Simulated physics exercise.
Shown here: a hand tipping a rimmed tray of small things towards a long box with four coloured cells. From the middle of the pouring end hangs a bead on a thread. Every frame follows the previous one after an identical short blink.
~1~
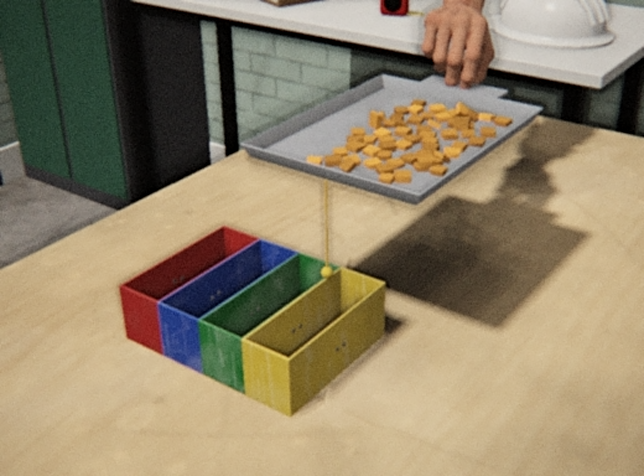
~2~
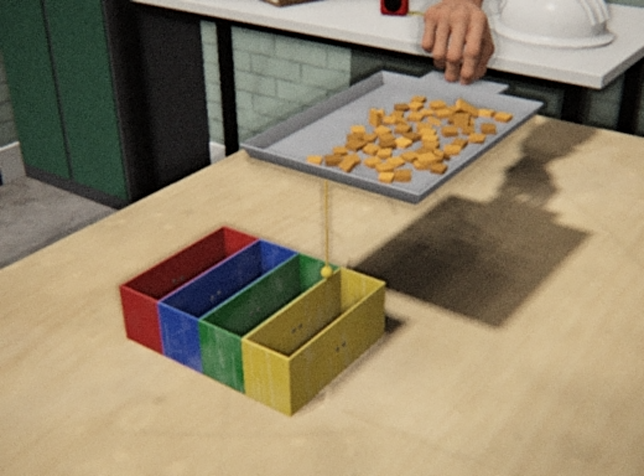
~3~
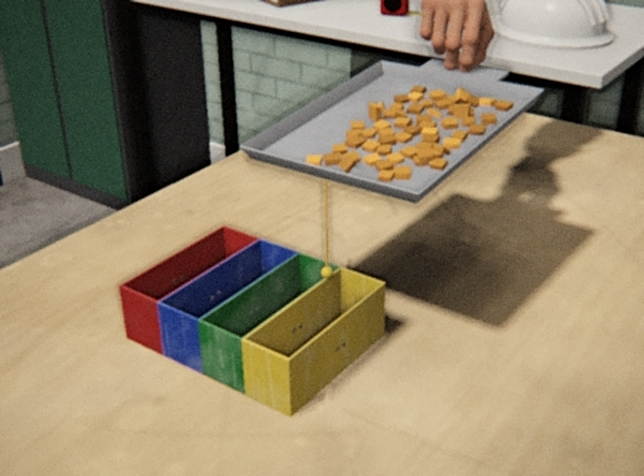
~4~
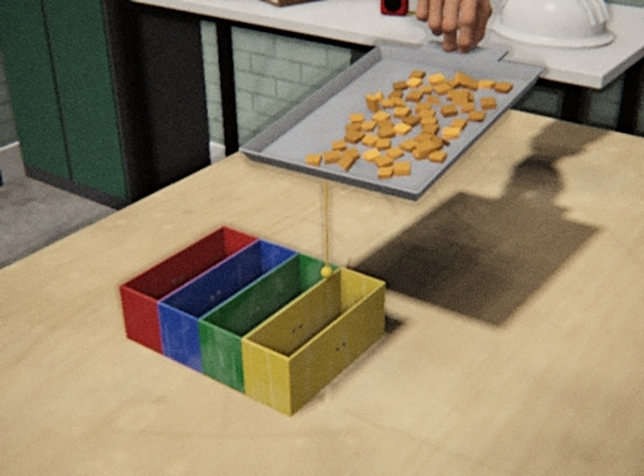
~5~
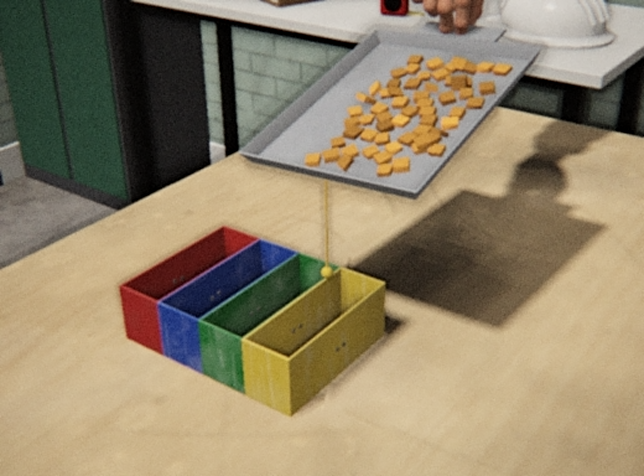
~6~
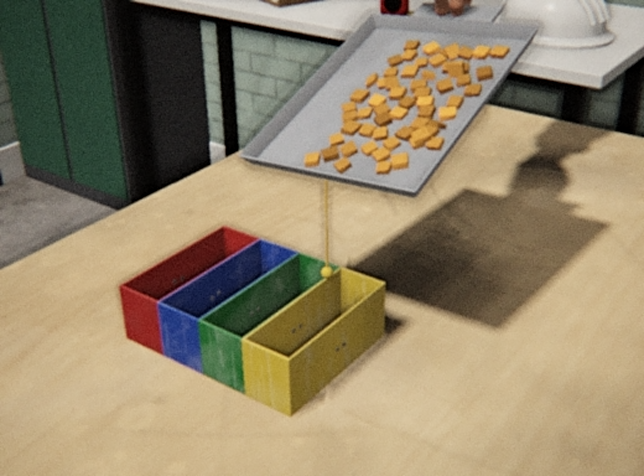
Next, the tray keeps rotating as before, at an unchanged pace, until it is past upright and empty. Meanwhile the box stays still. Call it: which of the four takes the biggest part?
The blue compartment.
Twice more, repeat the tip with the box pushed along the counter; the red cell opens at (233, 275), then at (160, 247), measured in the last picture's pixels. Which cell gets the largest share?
For the first spot I'd say the red one, and for the second spot green.
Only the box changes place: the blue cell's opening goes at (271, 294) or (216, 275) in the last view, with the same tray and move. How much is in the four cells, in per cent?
Result: 100 % and 90 %.
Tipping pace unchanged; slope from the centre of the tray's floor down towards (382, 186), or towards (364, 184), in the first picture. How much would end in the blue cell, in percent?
In order: About 0, then 0 percent.
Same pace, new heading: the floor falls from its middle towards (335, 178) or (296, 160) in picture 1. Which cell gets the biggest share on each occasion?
First try: The cell in yellow; second try: That blue cell.
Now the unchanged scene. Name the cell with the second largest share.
The cell in green.
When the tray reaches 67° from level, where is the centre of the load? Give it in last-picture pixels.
(276, 183).
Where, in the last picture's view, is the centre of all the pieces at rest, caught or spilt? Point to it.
Once nothing moves, the middle sits near (240, 332).
Soon after the last picture, tray tipped steeply; about half on the tray; a small part in the blue cell; a small part in the yellow cell; a small part in the green cell; about a third falling or outside the box.
A little later, tray tipped past a quarter turn; about half in the blue cell; about a quarter in the green cell; a small part in the yellow cell; a small part in the red cell; a small part falling or outside the box.
Later still, tray tipped past a quarter turn; about half in the blue cell; about a quarter in the green cell; a small part in the yellow cell; a small part in the red cell; a small part falling or outside the box.
At rest, tray tipped past a quarter turn; about half in the blue cell; about a quarter in the green cell; a small part in the yellow cell; a small part in the red cell; a small part outside the box.
